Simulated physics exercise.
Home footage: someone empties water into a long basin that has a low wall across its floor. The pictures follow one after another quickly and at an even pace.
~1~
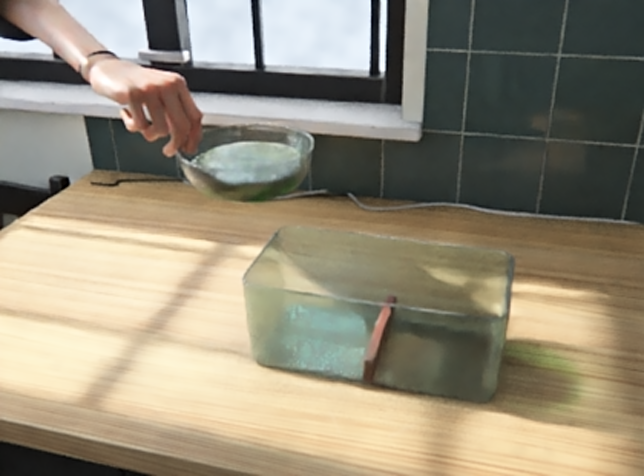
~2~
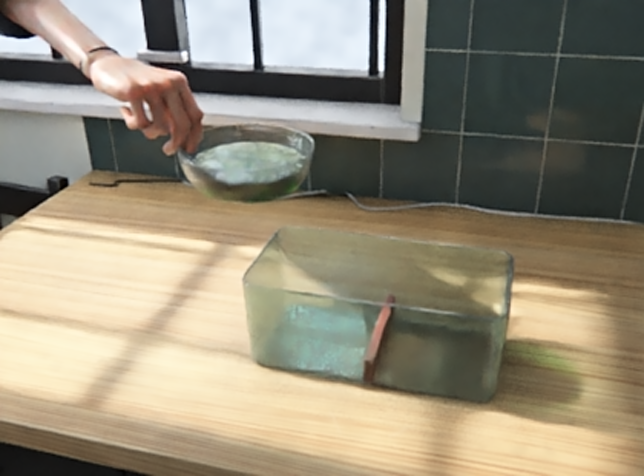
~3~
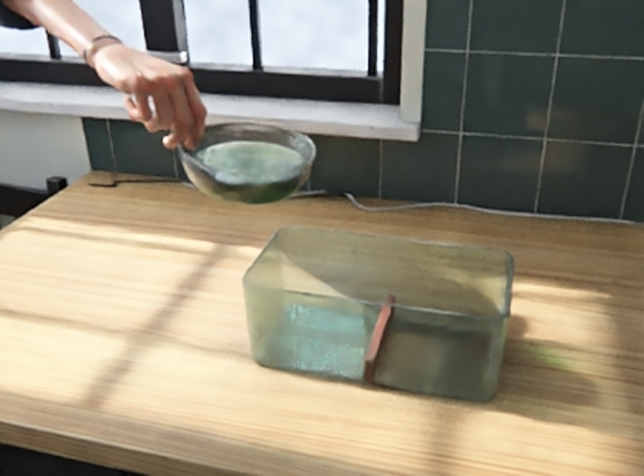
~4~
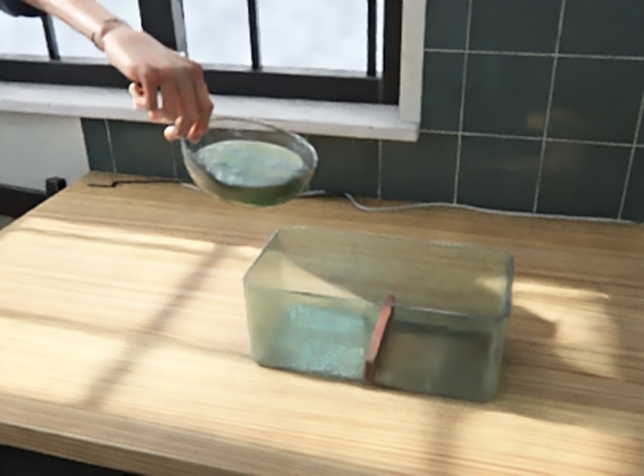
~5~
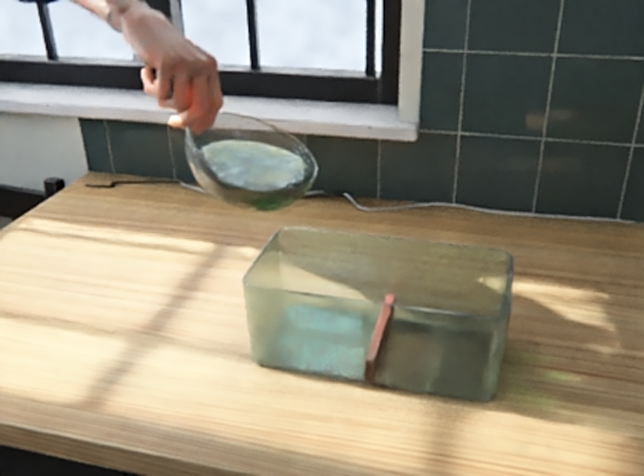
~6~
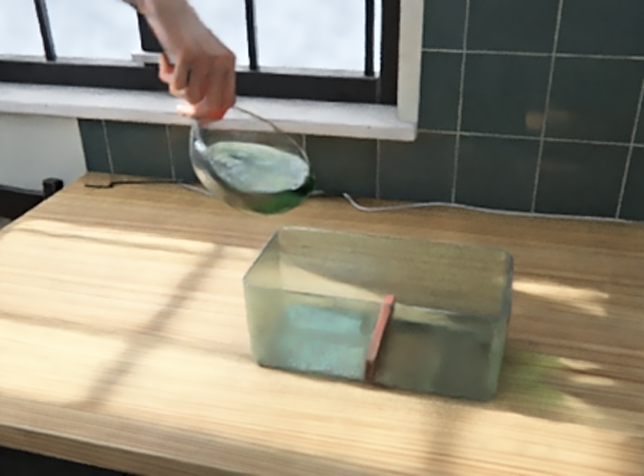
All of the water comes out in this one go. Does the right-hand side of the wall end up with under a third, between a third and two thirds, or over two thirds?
It ends up with under a third.
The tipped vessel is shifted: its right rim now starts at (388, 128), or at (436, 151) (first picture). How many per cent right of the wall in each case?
It comes out at around 70 percent and then around 75 percent.
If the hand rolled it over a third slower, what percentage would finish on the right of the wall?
Roughly 5 in a hundred.
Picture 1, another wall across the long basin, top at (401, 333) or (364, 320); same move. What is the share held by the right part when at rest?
That'd be about 20 percent for the first and about 10 percent for the other.
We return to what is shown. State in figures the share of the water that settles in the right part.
Close to 15 percent.
A moment on, the tilt is 98° and 4 per cent is still to pour, 69 is left of the wall and 0 right of it.
Next, the tilt is 101° and 0 per cent is still to pour, 78 is left of the wall and 7 right of it.
Then the tilt is 101° and 1 per cent is still to pour, 76 is left of the wall and 14 right of it.
Later the tilt is 101° and 0 per cent is still to pour, 77 is left of the wall and 15 right of it.
In the end 77 per cent lies left of the wall, 15 right of it and 8 outside.
